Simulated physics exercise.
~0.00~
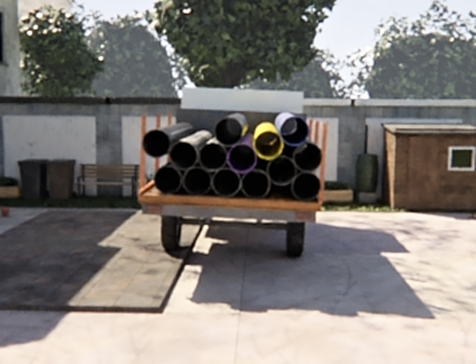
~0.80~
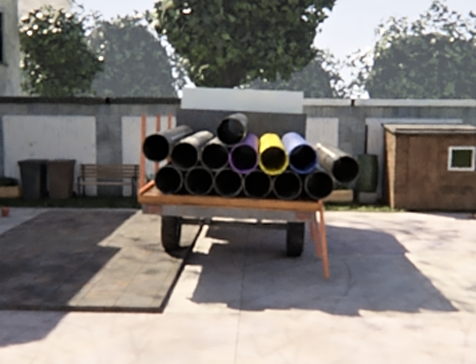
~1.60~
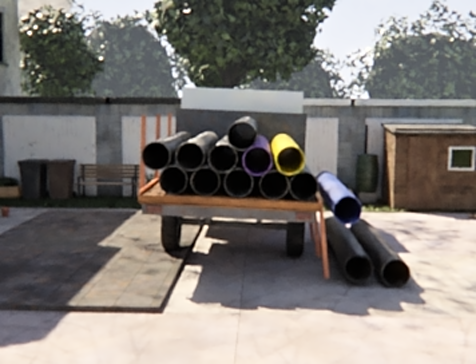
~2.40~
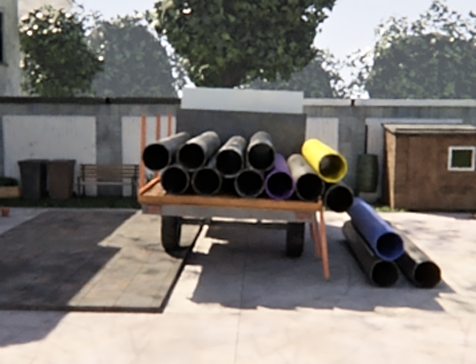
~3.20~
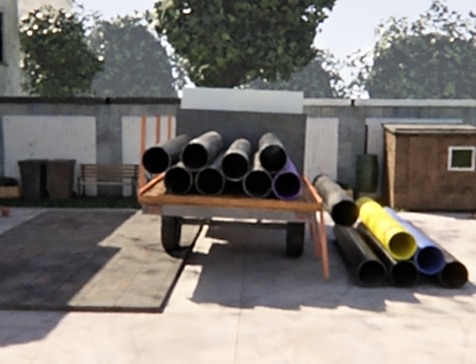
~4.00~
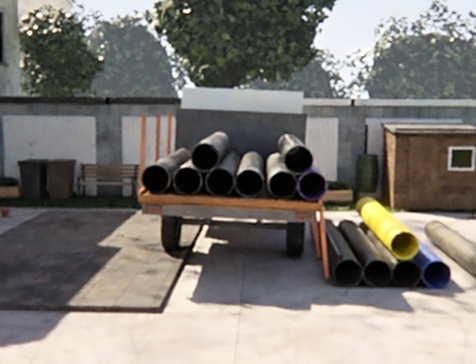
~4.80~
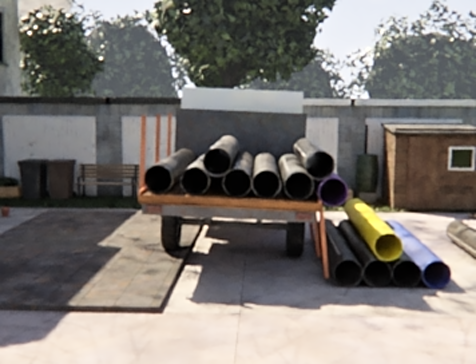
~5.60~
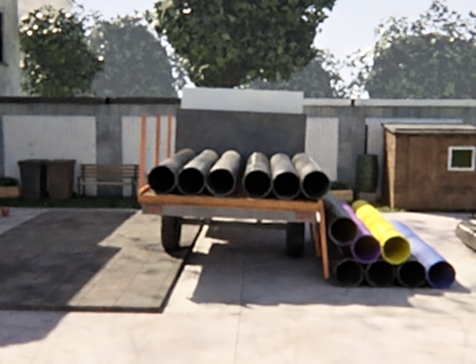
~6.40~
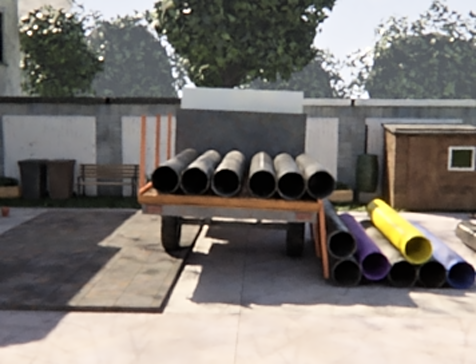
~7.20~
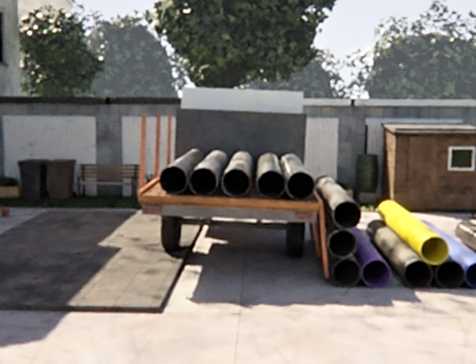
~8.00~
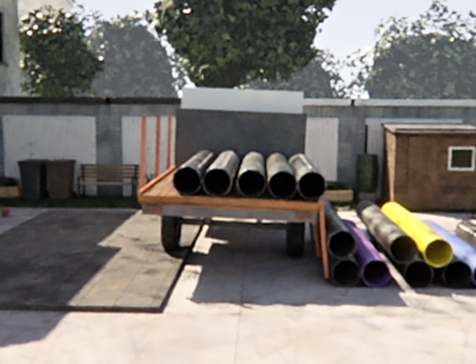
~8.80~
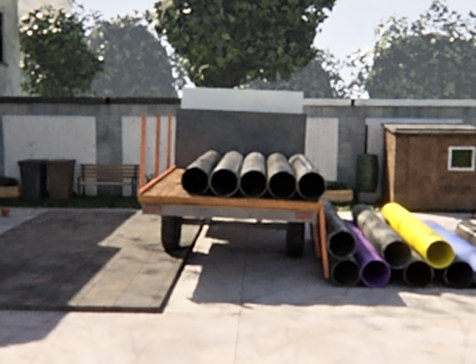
In a walled yard, the posts on the right side of a parked flatbed dropped and its stacked pipes rolled off that edge, the blue one, then yellow, then purple, until most lay heaped on the ground and five black ones stayed on the deck.
